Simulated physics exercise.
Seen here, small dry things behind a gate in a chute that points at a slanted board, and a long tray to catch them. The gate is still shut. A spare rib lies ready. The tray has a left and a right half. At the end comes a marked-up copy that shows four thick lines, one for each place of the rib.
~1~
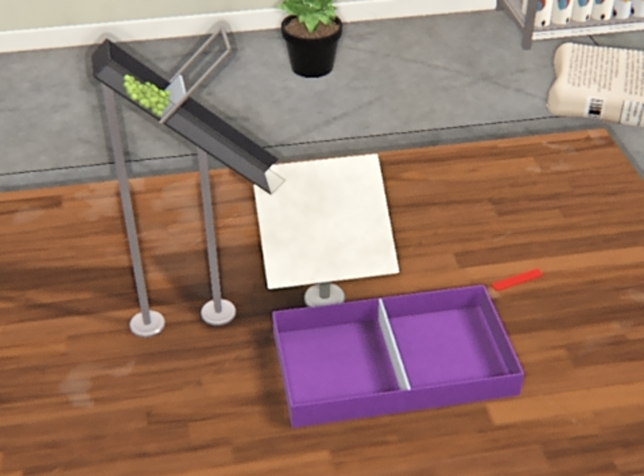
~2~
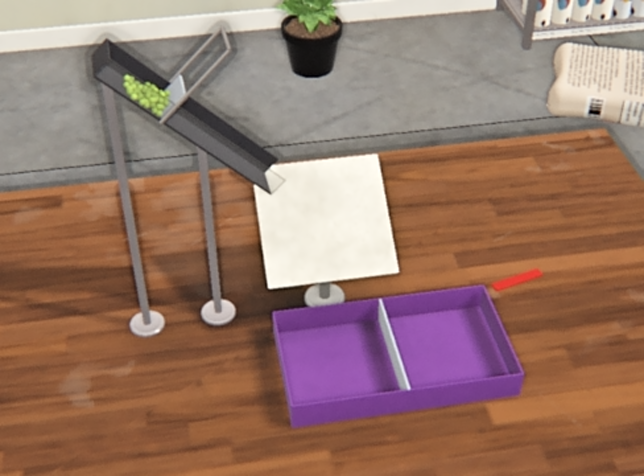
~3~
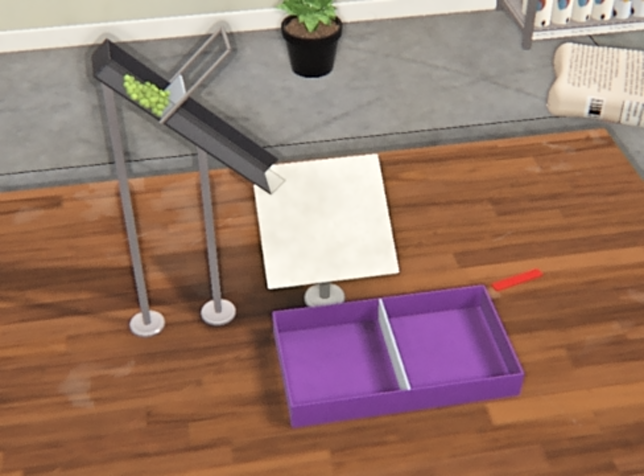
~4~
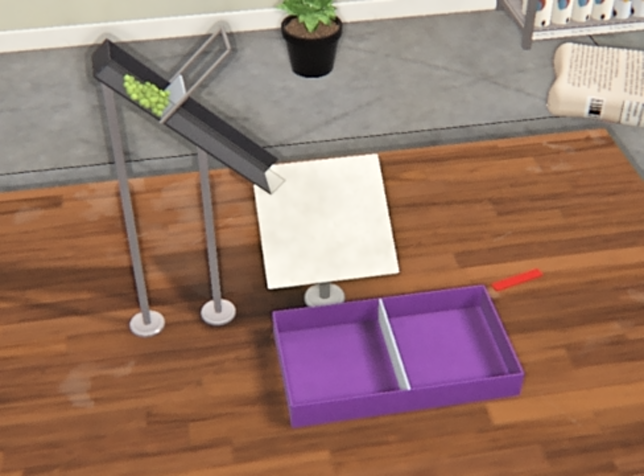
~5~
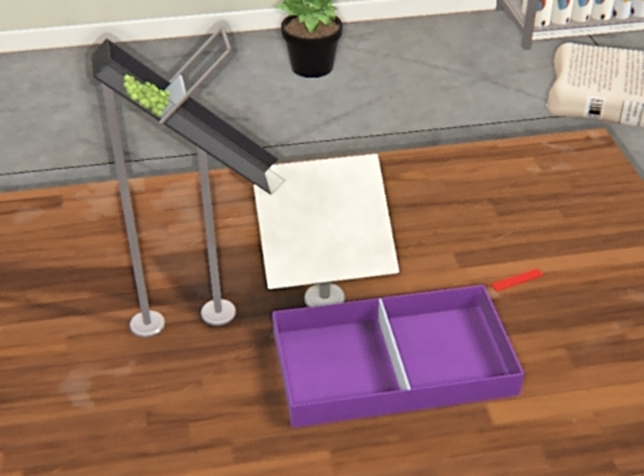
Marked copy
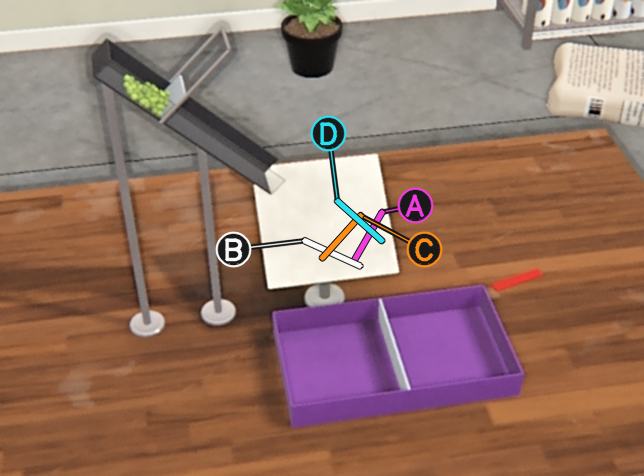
A purple divided tray sits below a white board and a chute of green peas, all motionless.
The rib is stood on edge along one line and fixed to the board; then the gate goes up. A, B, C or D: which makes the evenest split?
It is D.
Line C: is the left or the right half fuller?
The left half.
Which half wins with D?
Right.
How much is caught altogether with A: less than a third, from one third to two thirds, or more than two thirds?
Line A gives more than two thirds.
On the marked copy, line A from (382, 212) to (353, 261); line B from (304, 240) to (359, 265); line C from (360, 215) to (322, 258); line D from (337, 201) to (381, 240).
If A is chosen, of what is caught, almost all in the left half, about a tenth in the right.
If B is chosen, of what is caught, about a tenth in the left half, the larger part in the right.
If C is chosen, of what is caught, the larger part in the left half, about a tenth in the right.
If D is chosen, of what is caught, roughly a third in the left half, roughly two thirds in the right.
